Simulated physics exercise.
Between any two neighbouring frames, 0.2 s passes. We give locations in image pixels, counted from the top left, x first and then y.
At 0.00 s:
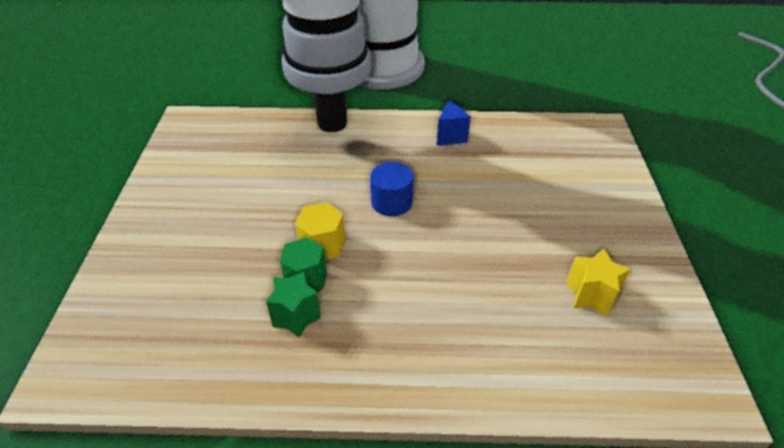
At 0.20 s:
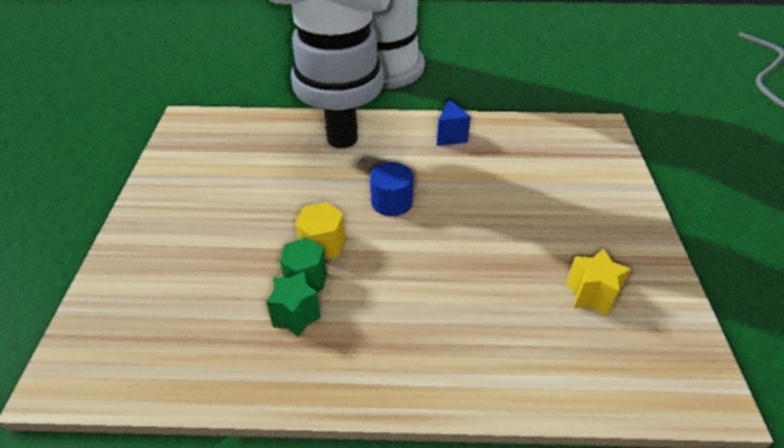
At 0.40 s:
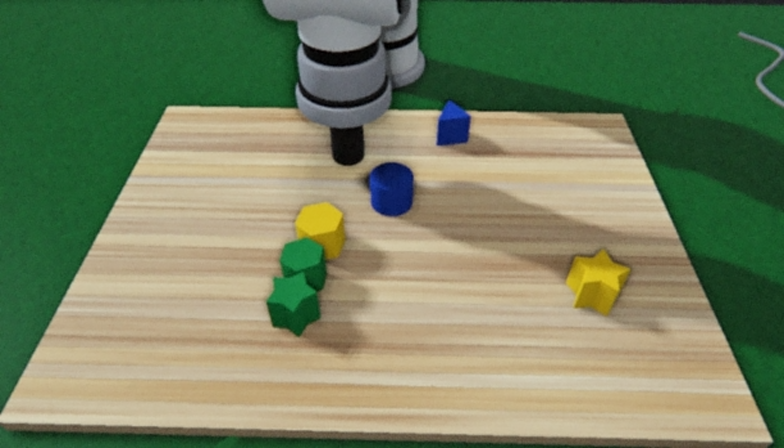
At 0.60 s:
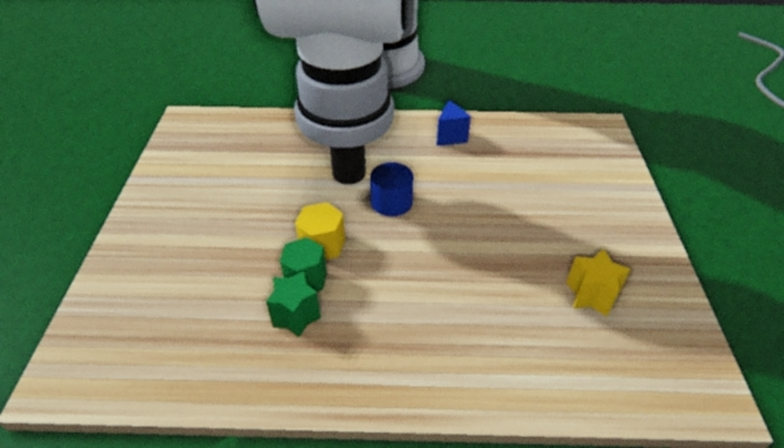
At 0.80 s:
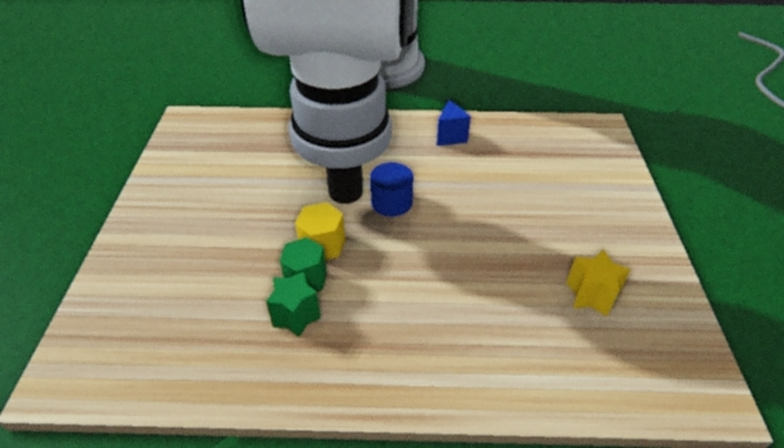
A robotic arm with a black post moves forward from the back edge of a wooden board, drifting slightly right at first, then slightly left. It passes beside a blue cylinder and ends close behind a yellow hexagon, while the green hexagon, green star, blue triangle and yellow star all stay still.
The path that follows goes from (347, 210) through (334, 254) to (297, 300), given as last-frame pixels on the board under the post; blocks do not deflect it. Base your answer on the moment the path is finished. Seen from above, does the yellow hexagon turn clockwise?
Yes, it checks out.
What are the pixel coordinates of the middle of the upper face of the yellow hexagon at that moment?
The top centre is at (273, 237).
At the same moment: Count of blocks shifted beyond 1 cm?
Three or more shift.
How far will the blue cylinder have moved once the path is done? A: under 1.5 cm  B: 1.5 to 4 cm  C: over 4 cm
A - under 1.5 cm.
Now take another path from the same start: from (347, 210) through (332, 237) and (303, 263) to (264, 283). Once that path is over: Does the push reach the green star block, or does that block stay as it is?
That block ends up displaced.
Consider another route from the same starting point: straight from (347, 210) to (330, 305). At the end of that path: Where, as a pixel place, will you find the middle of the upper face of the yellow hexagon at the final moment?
The centre of its top will be at (291, 235).
The first path, step by step. One third of the way, post (341, 223); green hexagon (291, 260), turned 30° anticlockwise; yellow hexagon (304, 229), turned 20° clockwise.
Two thirds of the way, post (320, 252); green star block (288, 299), turned 15° anticlockwise; green hexagon (266, 271), turned 70° anticlockwise; yellow hexagon (278, 235), turned 50° clockwise.
At the end, post (294, 284); green star block (283, 312), turned 25° anticlockwise; green hexagon (249, 279), turned 65° anticlockwise; yellow hexagon (273, 237), turned 65° clockwise; blue cylinder unmoved.
